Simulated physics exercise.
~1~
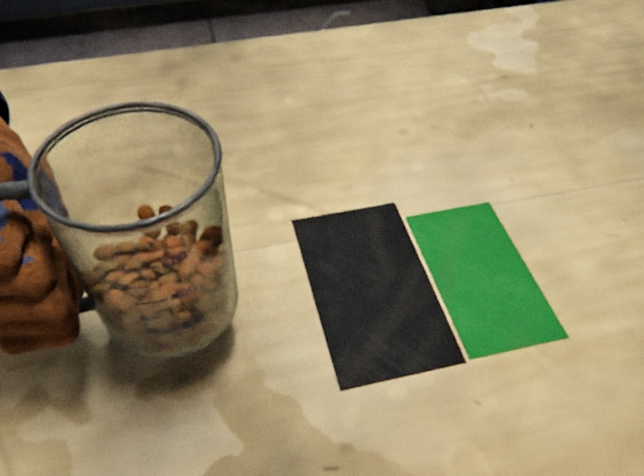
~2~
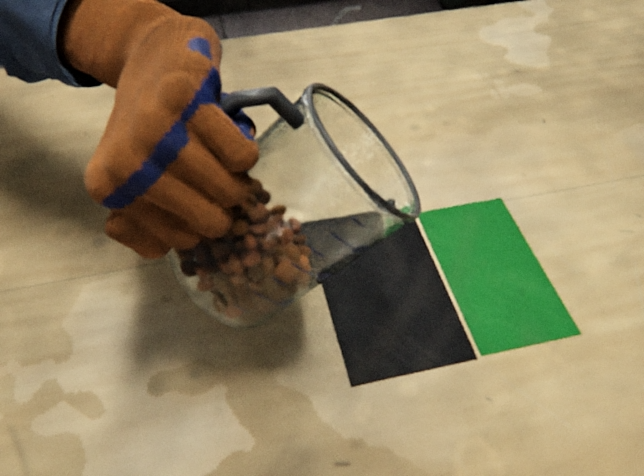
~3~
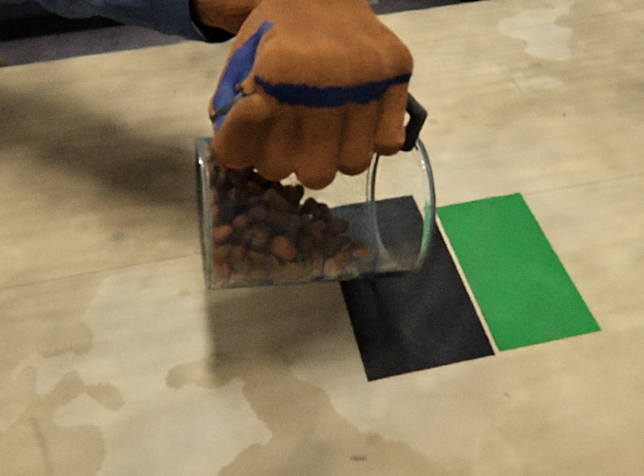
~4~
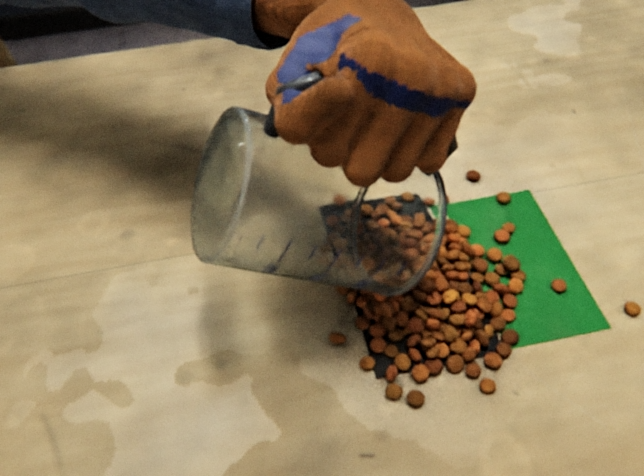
At the start, a gloved hand holds a clear jug of brown cat kibble upright on a pale tabletop, left of a black mat and a green mat lying side by side. The hand lifts the jug to the right and leans it toward the black mat, the kibble still inside. It tips the jug onto its side, and the pieces slide along its wall toward the rim. Then the jug tilts mouth downward and kibble pours out. It ends with a heap mostly covering the black mat, some pieces on the green mat, a few scattered on the bare table, and some kibble still at the jug's mouth.
